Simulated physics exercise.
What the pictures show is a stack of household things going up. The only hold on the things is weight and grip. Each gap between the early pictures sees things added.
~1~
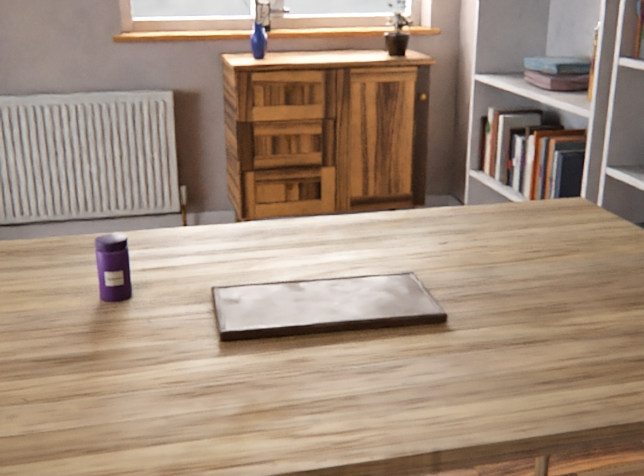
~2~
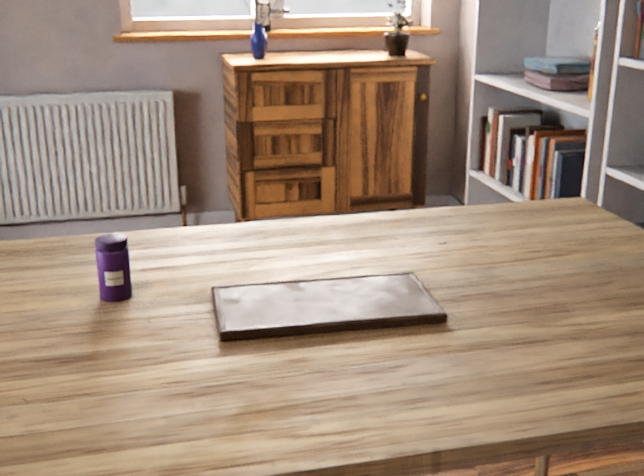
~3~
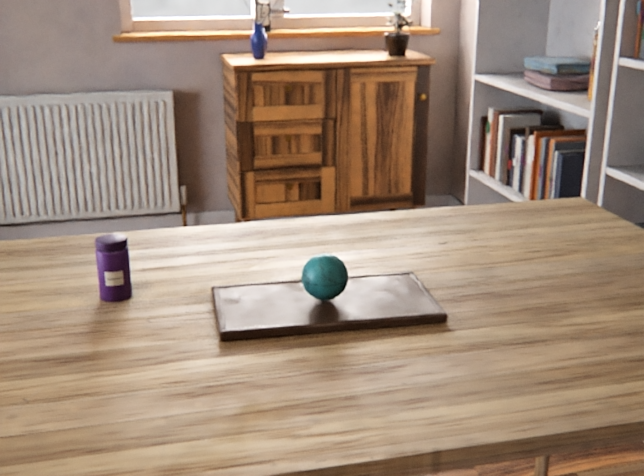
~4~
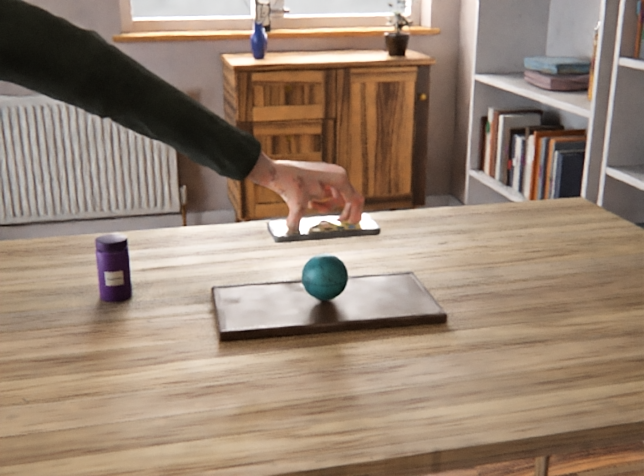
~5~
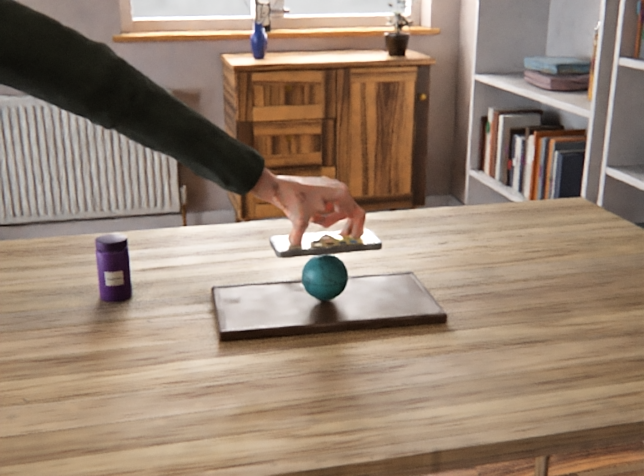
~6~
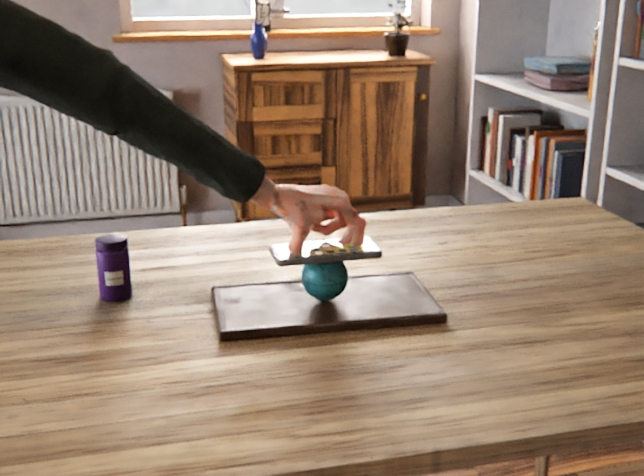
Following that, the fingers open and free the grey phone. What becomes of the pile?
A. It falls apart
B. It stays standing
Option A: It falls apart.
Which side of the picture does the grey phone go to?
Well, it travels over to the right.
Then, 0.70 s later than the last frame, grey phone tilted by 27° near (349, 253); turquoise ball moved a little.
Then, 0.80 s later than the last frame, grey phone tilted by 48° near (367, 257); turquoise ball moved a little.
When it is over, lying over in the pile, grey phone; moved from the start, turquoise ball; the other 2 as before. End places, in pixels of the last picture, grey phone near (382, 259). The pile loses its balance.
